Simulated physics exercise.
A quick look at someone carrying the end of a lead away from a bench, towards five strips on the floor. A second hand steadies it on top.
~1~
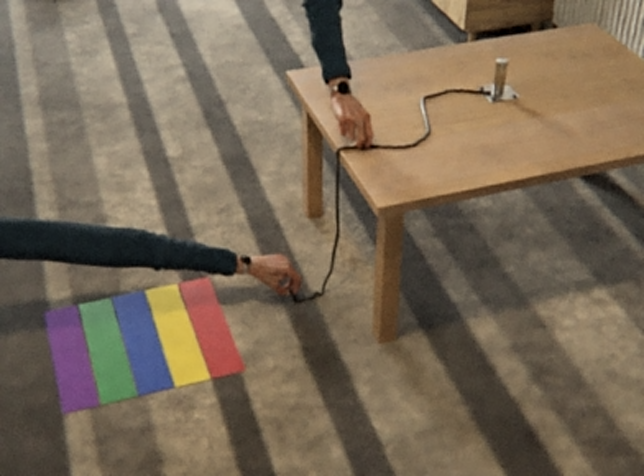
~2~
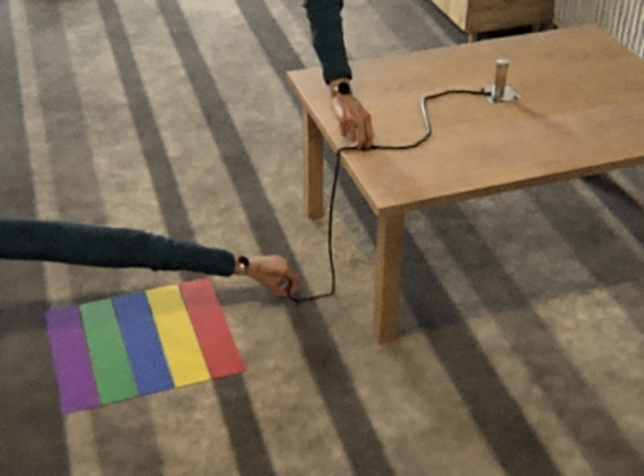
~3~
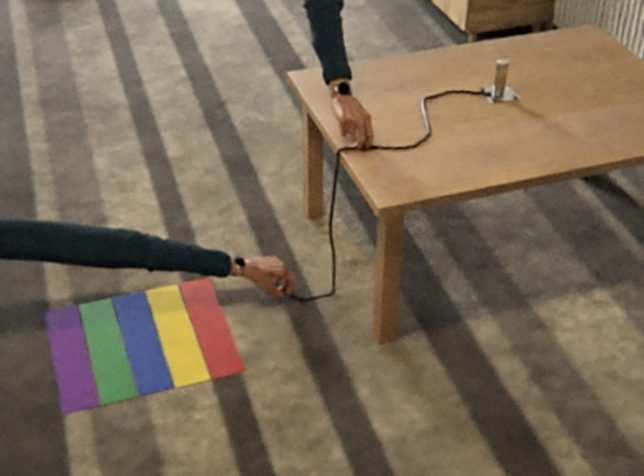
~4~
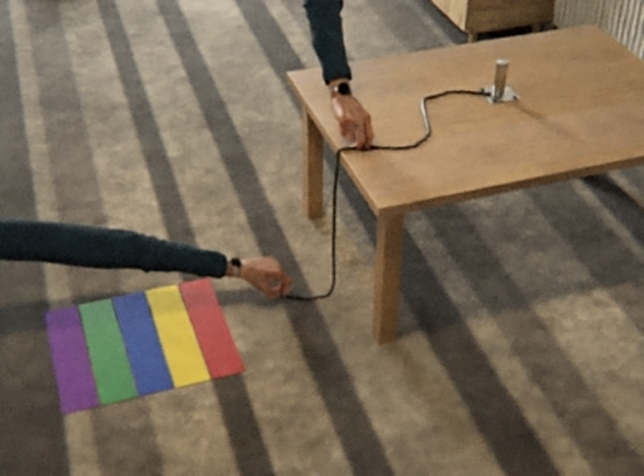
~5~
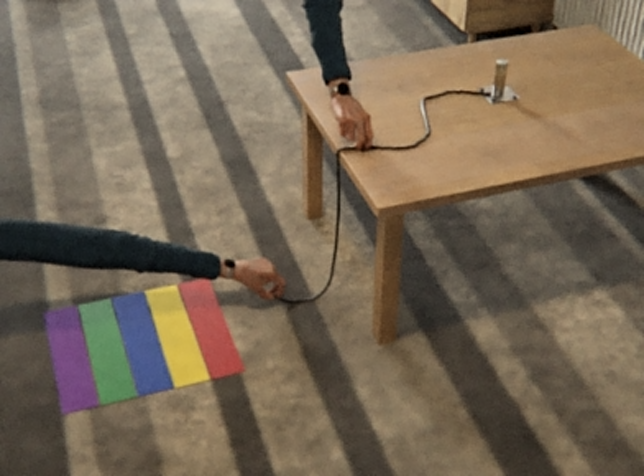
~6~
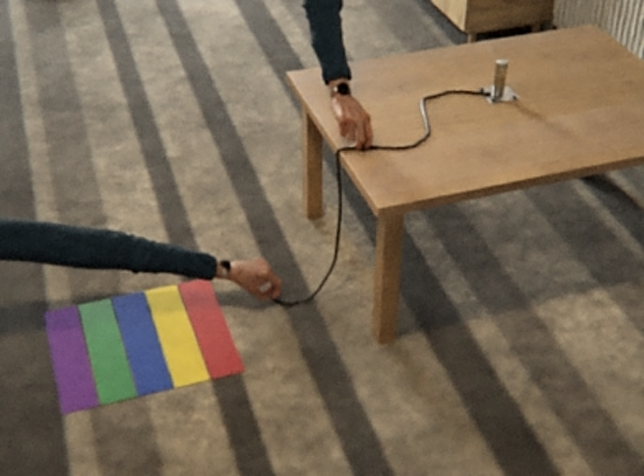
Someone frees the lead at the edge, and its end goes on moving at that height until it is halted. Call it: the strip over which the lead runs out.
Green.
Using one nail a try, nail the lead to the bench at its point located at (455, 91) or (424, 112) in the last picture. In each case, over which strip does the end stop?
Taking them in turn: Green; blue.
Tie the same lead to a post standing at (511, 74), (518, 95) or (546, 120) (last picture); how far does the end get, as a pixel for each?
Try by try: (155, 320), (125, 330) and (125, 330).
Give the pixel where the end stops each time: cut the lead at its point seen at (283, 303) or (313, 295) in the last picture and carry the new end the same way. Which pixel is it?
In turn, around (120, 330) and around (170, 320).
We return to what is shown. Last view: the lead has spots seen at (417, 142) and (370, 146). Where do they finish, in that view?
They go to (351, 139) and to (308, 168).
A little later, end near (159, 321); over yellow.
Next, end near (121, 329); over blue.
When it is tight, end near (100, 334); over green. The green one.
